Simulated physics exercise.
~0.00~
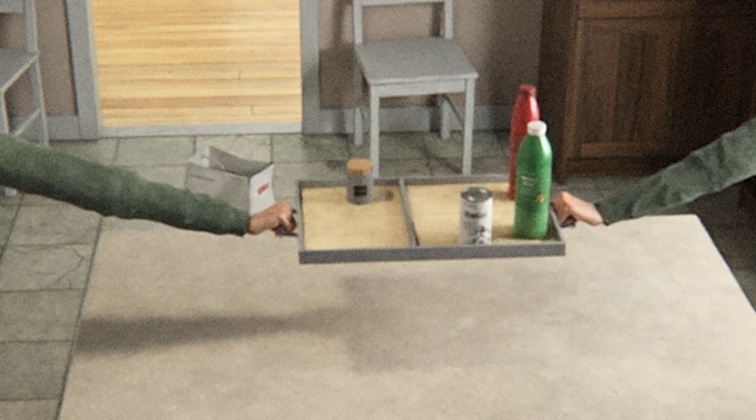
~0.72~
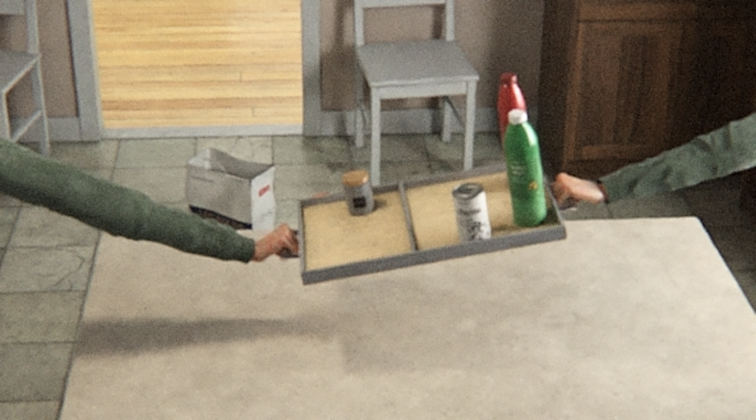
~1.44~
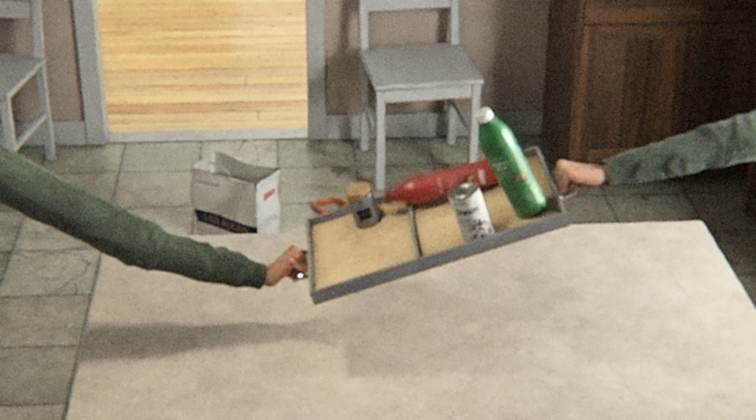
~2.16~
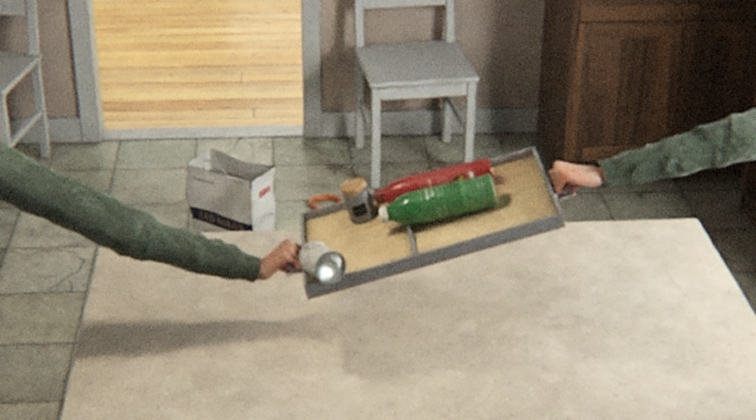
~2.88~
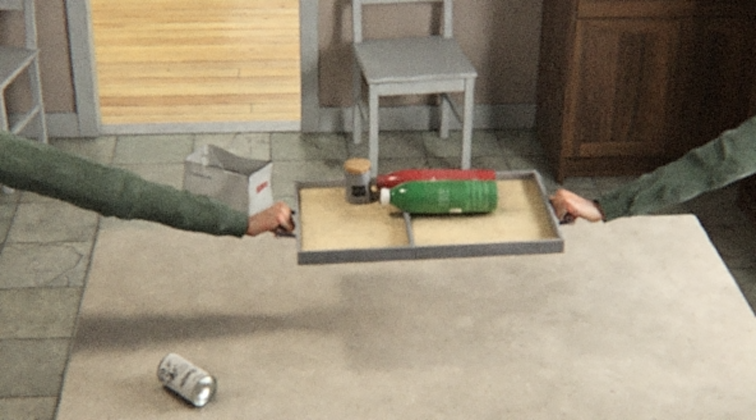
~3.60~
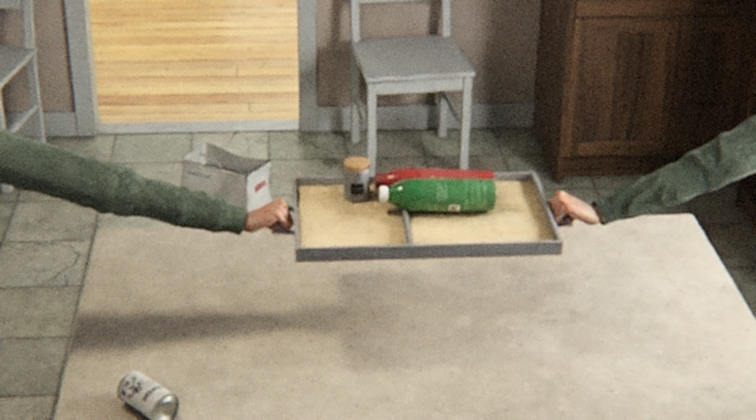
In a kitchen, two hands tilt a tray down to the left above a table, toppling a red bottle, then a green bottle and a white tin. The tin drops onto the table and rolls left as the tray levels, leaving the grey jar upright beside the fallen bottles.
